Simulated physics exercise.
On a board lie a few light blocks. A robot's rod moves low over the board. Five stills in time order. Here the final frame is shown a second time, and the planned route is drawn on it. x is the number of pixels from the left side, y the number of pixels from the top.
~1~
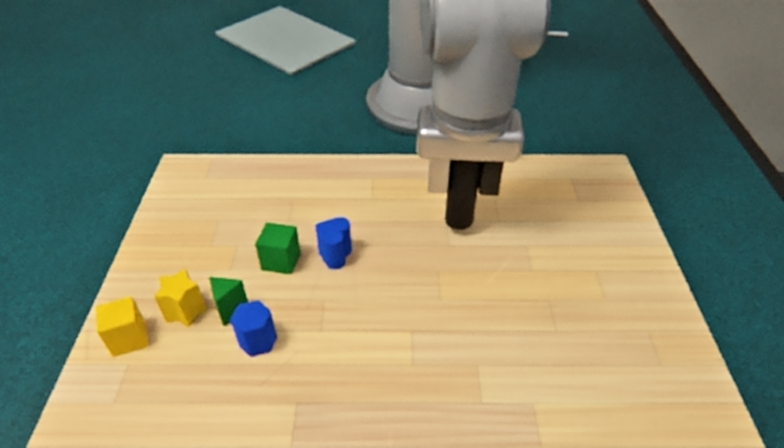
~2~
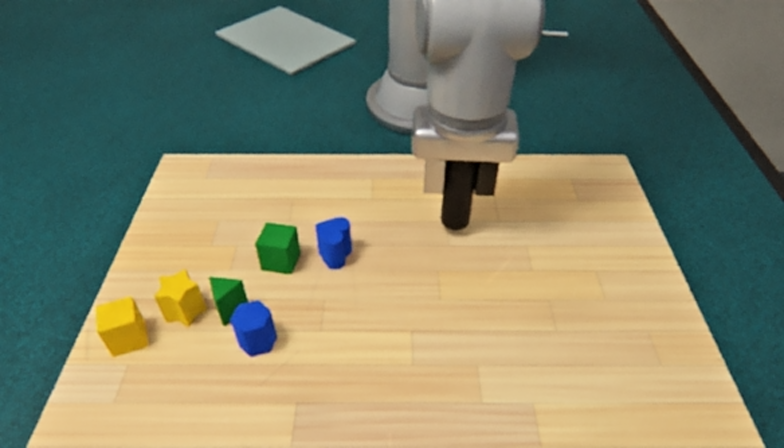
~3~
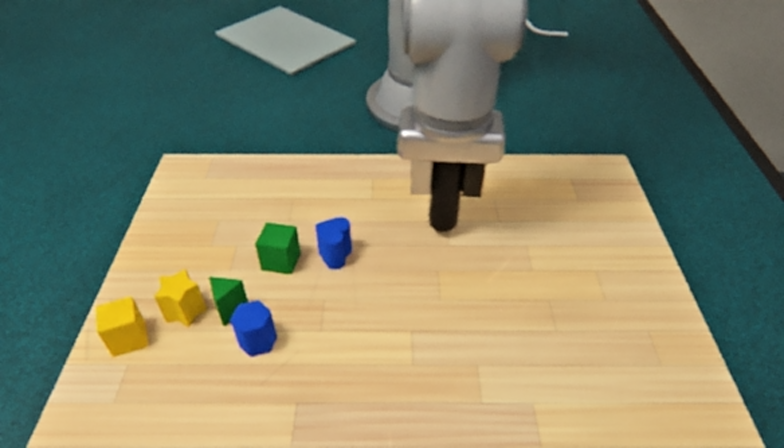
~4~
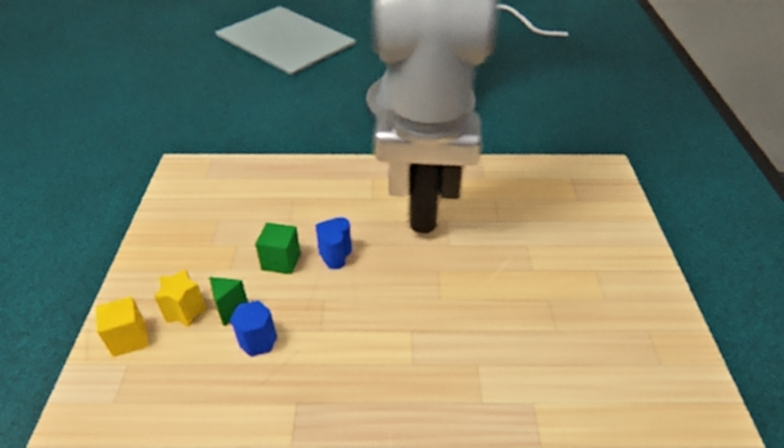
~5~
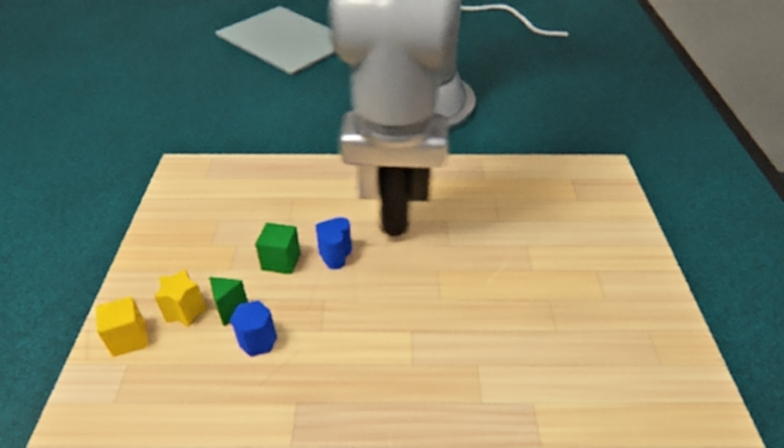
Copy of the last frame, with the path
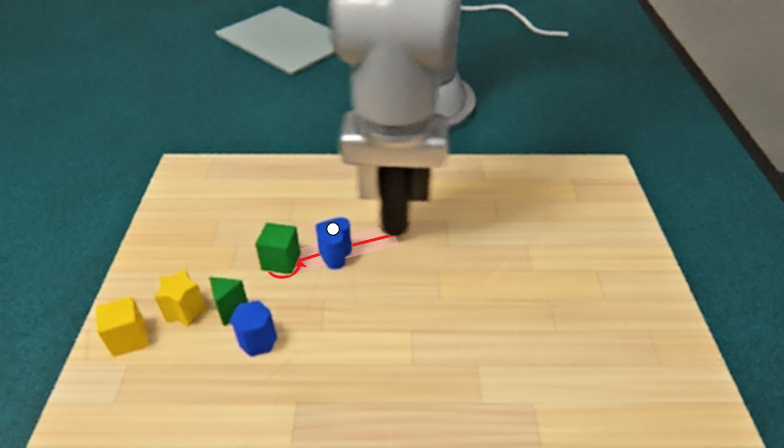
A robot arm with a black rod slid left over the wooden board, slowly at first and then faster, nearing the blue heart block, while the yellow, green and blue blocks all stayed still.
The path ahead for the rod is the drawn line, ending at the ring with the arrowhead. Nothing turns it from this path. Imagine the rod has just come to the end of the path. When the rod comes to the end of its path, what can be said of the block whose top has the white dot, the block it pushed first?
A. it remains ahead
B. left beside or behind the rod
Correct choice: B.
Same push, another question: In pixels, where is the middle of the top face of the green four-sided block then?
Answer: (239, 241).
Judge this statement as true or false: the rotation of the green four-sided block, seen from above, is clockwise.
True - the claim holds.
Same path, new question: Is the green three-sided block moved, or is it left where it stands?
It stays.
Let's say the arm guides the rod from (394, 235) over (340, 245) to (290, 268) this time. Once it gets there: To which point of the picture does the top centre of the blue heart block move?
I predict (292, 262).
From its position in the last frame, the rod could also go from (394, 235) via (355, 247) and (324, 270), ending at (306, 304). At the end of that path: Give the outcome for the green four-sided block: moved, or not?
The green four-sided block will not stay where it is.
Drawn move, from (394, 235) directly to (284, 265); the dot is on the blue heart block.
On the path given first. One third of the way, rod at (357, 236); blue heart block at (327, 232).
Two thirds of the way, rod at (320, 247); blue heart block at (300, 249), turned 60° anticlockwise.
At the end, rod at (282, 258); green three-sided block still; green four-sided block at (239, 241), turned 30° clockwise; blue heart block at (284, 259), turned 130° anticlockwise.
